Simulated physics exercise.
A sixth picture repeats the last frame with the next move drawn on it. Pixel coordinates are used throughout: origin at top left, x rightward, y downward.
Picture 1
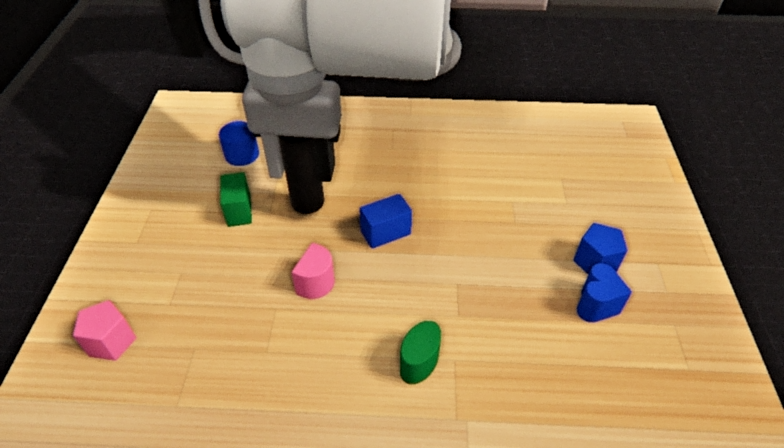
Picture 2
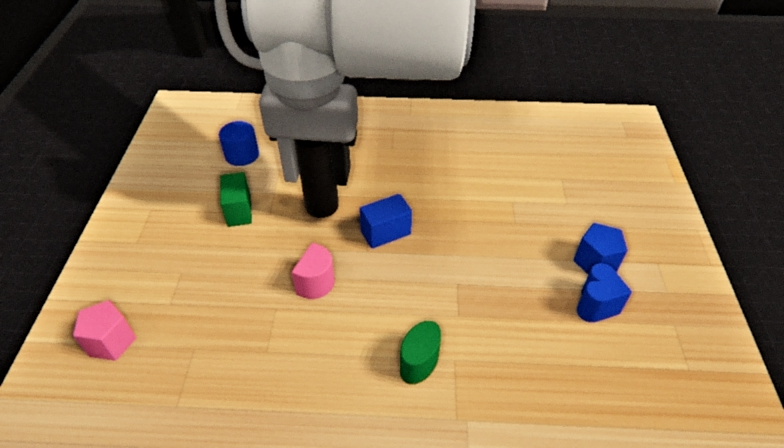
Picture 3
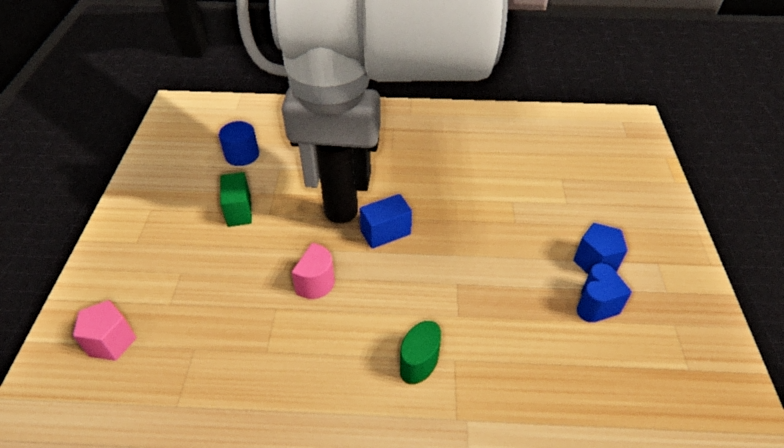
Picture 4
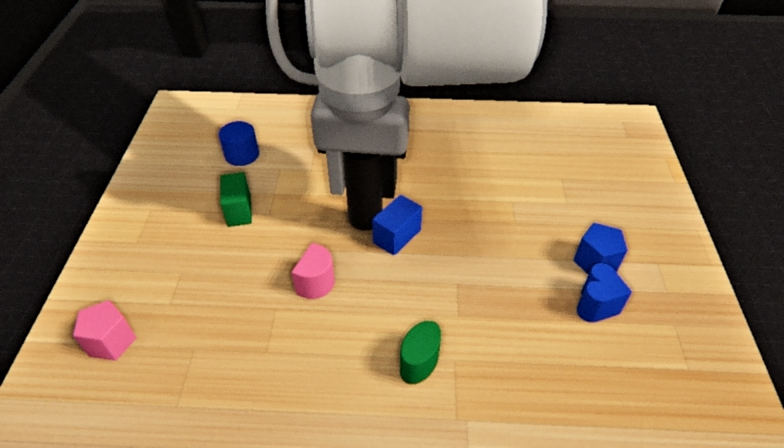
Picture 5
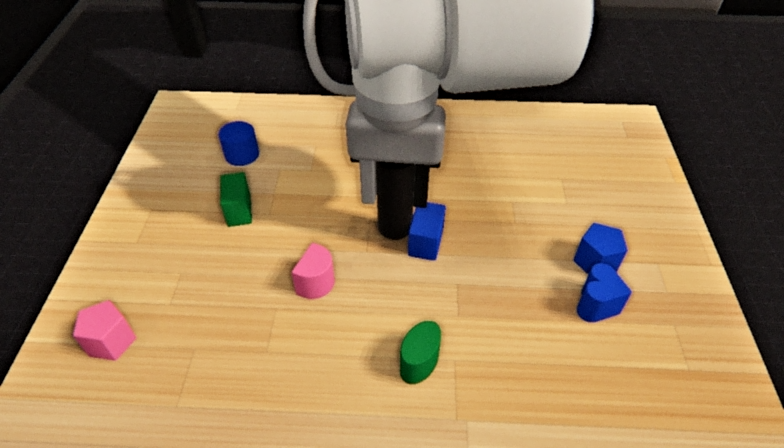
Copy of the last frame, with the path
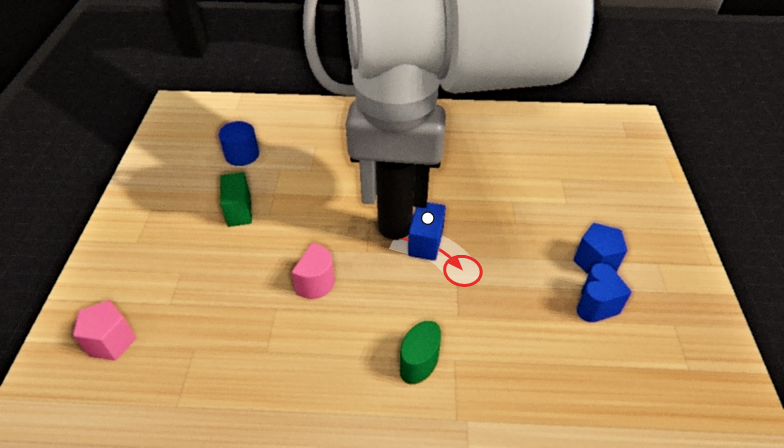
A grey and white robot arm with a black tip moves rightward over a light wooden tabletop, seen from above at an angle by a still camera. Around it lie a blue cylinder and green block at left, pink pieces at left and centre, a green oval in front, and two touching blue pieces at right. The tip reaches the blue oblong block near the middle and pushes it a little rightward, turning it.
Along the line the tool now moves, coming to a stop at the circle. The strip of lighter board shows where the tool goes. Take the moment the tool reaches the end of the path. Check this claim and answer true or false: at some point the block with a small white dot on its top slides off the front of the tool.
Answer: True.
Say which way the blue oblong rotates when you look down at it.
Counterclockwise from above.
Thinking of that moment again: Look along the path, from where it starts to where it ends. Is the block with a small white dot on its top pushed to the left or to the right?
It moves over to the left.
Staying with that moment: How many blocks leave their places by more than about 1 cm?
The answer is one block, counting only moves over 1 cm.
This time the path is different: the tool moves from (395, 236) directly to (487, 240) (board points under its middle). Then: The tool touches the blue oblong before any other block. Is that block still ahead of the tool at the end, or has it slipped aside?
It sits in front of the tool.
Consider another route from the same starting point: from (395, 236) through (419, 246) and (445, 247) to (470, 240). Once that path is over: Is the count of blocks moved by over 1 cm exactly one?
I believe so.
Drawn move, from (395, 236) via (420, 243) and (445, 253), ending at (463, 271); the dot is on the blue oblong.
What follows on the original path. Halfway along, tool (435, 239); blue oblong (470, 227), turned 15° anticlockwise.
At the end, tool (464, 263); pink D-shaped block still; blue oblong (493, 232), turned 40° anticlockwise.
